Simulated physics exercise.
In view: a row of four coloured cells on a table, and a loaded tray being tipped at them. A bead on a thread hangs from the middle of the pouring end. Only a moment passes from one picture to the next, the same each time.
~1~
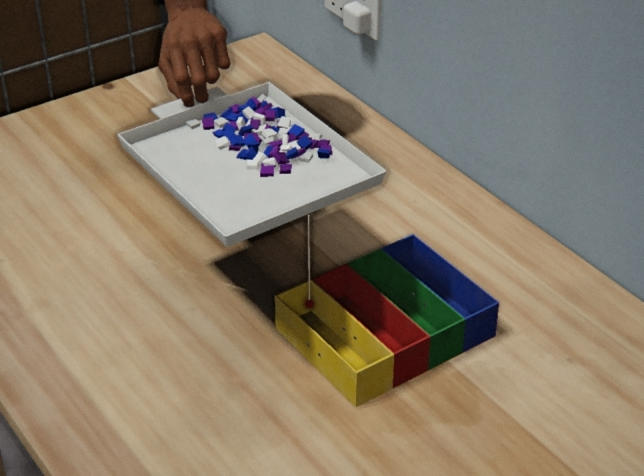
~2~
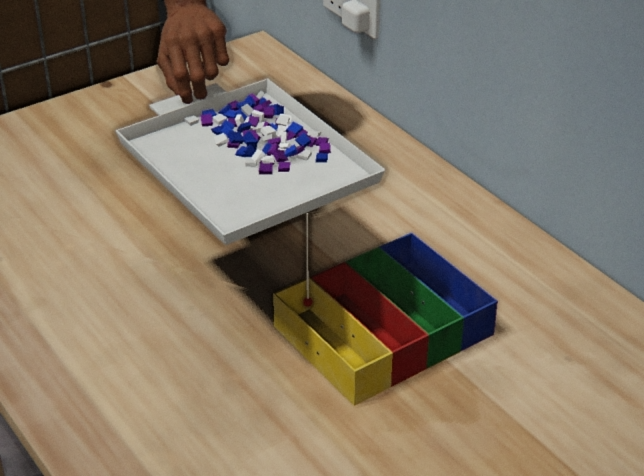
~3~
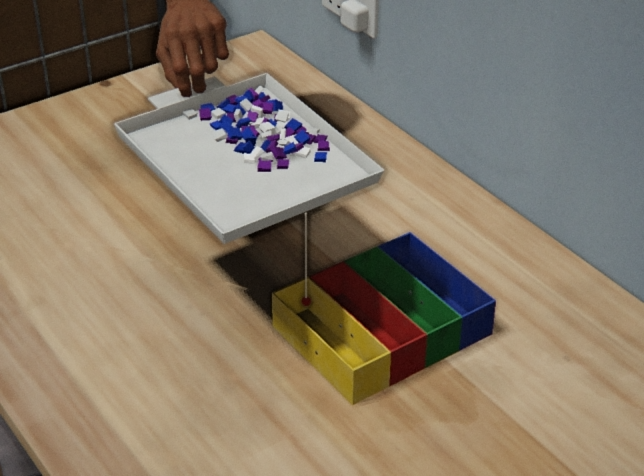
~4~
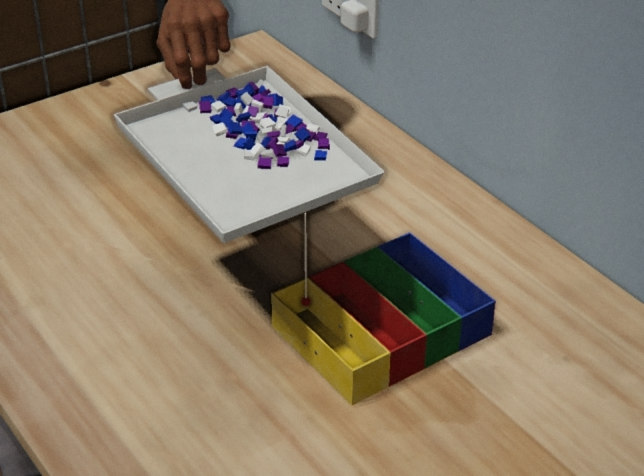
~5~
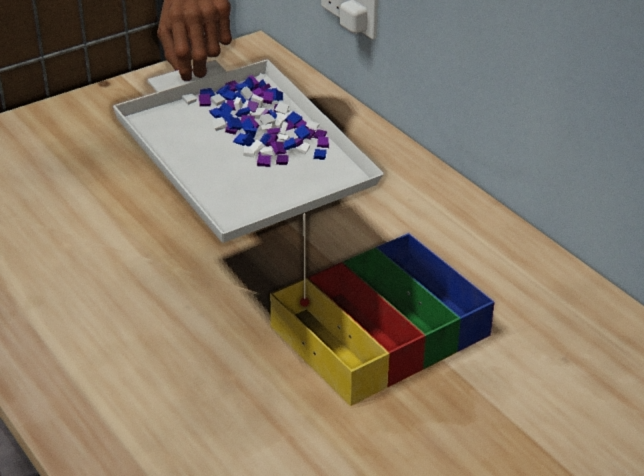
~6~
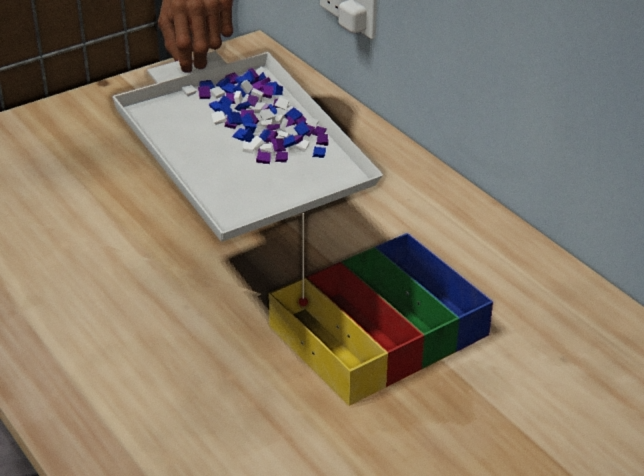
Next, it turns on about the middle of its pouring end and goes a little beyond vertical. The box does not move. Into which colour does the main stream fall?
Most goes to the red cell.
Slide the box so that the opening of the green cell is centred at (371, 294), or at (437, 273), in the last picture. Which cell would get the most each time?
One: The green cell. Two: Yellow.
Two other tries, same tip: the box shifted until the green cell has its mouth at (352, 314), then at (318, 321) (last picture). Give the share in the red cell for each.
First some 10, then 0 per cent.
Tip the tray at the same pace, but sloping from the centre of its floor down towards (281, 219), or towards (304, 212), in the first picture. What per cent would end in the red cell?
First some 10, then 40 per cent.
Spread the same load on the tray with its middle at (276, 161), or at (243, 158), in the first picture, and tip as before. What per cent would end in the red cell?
Roughly 40 per cent, and 40 per cent.
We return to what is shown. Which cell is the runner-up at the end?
It is the green cell.
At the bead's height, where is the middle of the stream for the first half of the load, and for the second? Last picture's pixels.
First near (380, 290), later near (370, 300).
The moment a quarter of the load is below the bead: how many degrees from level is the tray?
At about 90°.
Shortly afterwards, tray tipped steeply; all but a few on the tray; only a few in the yellow cell; only a few falling or outside the box.
Next, tray tipped right over; near a third on the tray; near a quarter in the green cell; a little in the red cell; only a few in the yellow cell; near a quarter falling or outside the box.
Some moments later, tray tipped past a quarter turn; near half in the red cell; near a third in the green cell; a little in the yellow cell; only a few falling or outside the box.
In the end, tray tipped past a quarter turn; near half in the red cell; near a third in the green cell; a little in the yellow cell; none at all in the blue cell; only a few outside the box.
